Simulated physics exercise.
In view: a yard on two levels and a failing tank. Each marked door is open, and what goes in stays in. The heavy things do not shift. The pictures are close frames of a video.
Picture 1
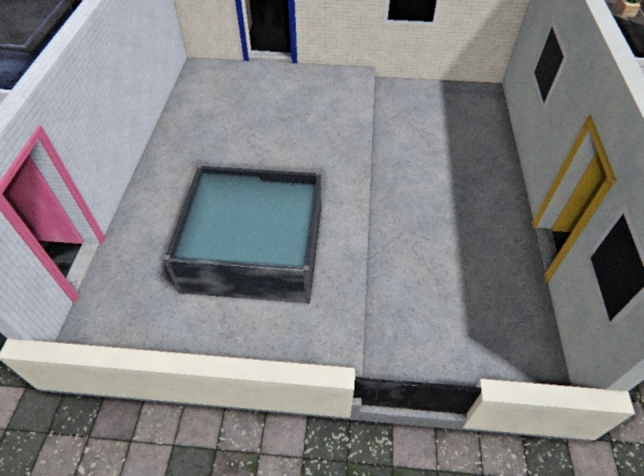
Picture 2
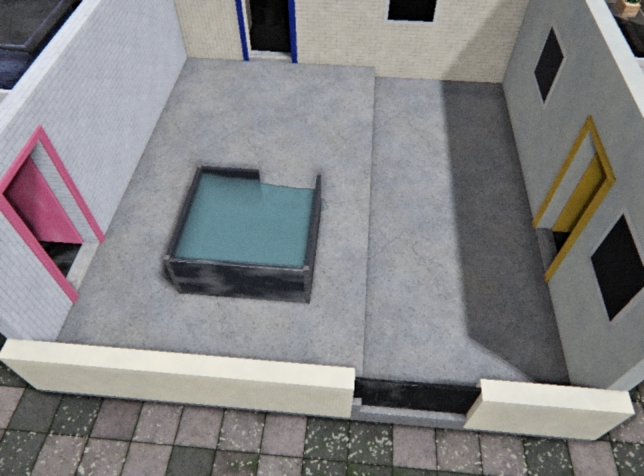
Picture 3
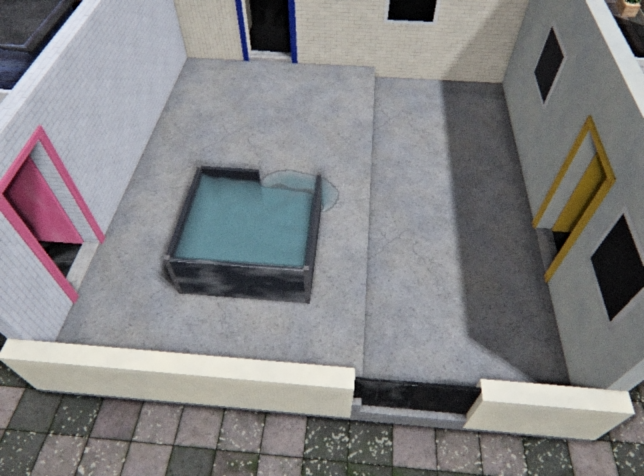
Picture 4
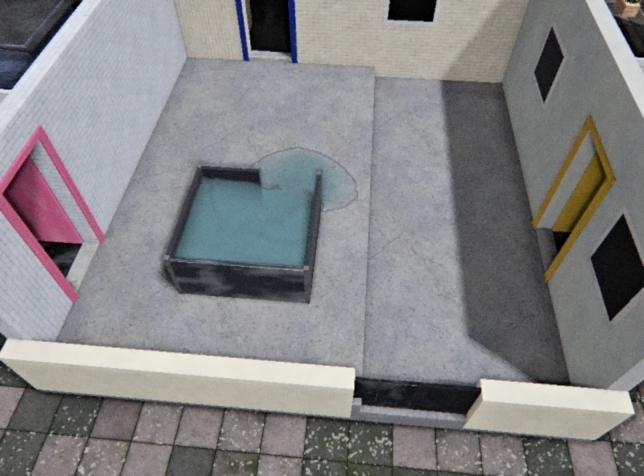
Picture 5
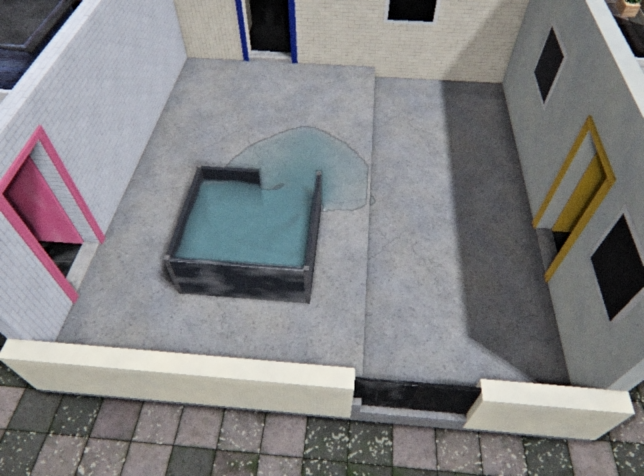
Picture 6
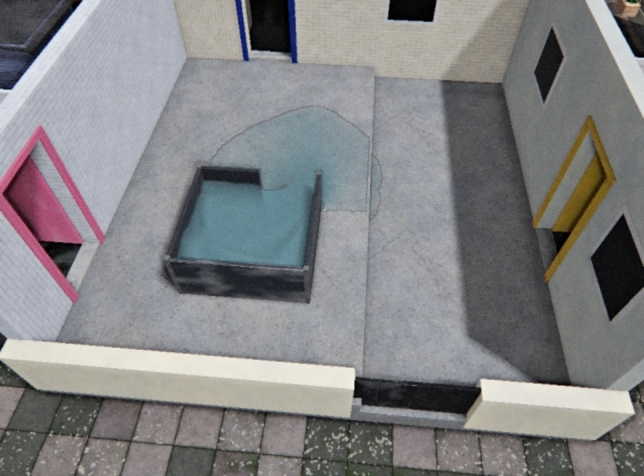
In a small walled yard with pink, blue and yellow doorways, a gap opened in the far side of a dark open tank, and water poured out, spreading across the grey floor behind it.
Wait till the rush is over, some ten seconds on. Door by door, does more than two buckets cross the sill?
One by one: The blue door takes more than that; the yellow door stays under that; the pink door stays under that.
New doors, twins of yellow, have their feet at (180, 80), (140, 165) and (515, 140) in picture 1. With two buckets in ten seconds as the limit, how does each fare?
One after the other: Floods, holds, goes over.
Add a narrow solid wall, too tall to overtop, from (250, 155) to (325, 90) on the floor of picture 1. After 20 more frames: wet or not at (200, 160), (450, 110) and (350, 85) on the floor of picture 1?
In that order: Wet, awash, awash.
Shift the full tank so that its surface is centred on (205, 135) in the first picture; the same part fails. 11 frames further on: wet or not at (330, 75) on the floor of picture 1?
Answer: Awash.
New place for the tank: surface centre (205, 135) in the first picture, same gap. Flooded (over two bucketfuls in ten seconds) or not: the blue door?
One by one: Blue lets more in.
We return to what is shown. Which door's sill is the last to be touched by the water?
Last comes the pink door.
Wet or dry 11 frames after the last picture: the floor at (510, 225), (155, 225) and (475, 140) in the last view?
In turn: Dry, not flooded, under water.
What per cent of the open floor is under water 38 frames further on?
Roughly 65 per cent.
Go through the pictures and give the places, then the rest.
The first frame shows still water in the open tank at (249, 218).
In the second frame, the front is at (321, 202), out from the gap on the open tank's far side.
In the third frame, water pours out on the open tank's far side and has run to a hidden place.
In the fourth frame, the front is at (293, 151), out from the gap on the open tank's far side.
In the fifth frame, water pours out on the open tank's far side and has run to (310, 130).
In the sixth frame, water pours out on the open tank's far side and has run to (320, 109).
A moment on, water covers 30 % of the floor; the blue door not reached, the yellow door not reached, the pink door not reached.
Next, water covers 45 % of the floor; the blue door under two buckets in, the yellow door not reached, the pink door not reached.
Then, water covers 45 % of the floor; the blue door over two buckets in, the yellow door not reached, the pink door not reached.
Later, water covers 65 % of the floor; the blue door over two buckets in, the yellow door wet at the sill, nothing in, the pink door not reached.
In the end, water covers 90 % of the floor; the blue door over two buckets in, the yellow door under two buckets in, the pink door wet at the sill, nothing in.
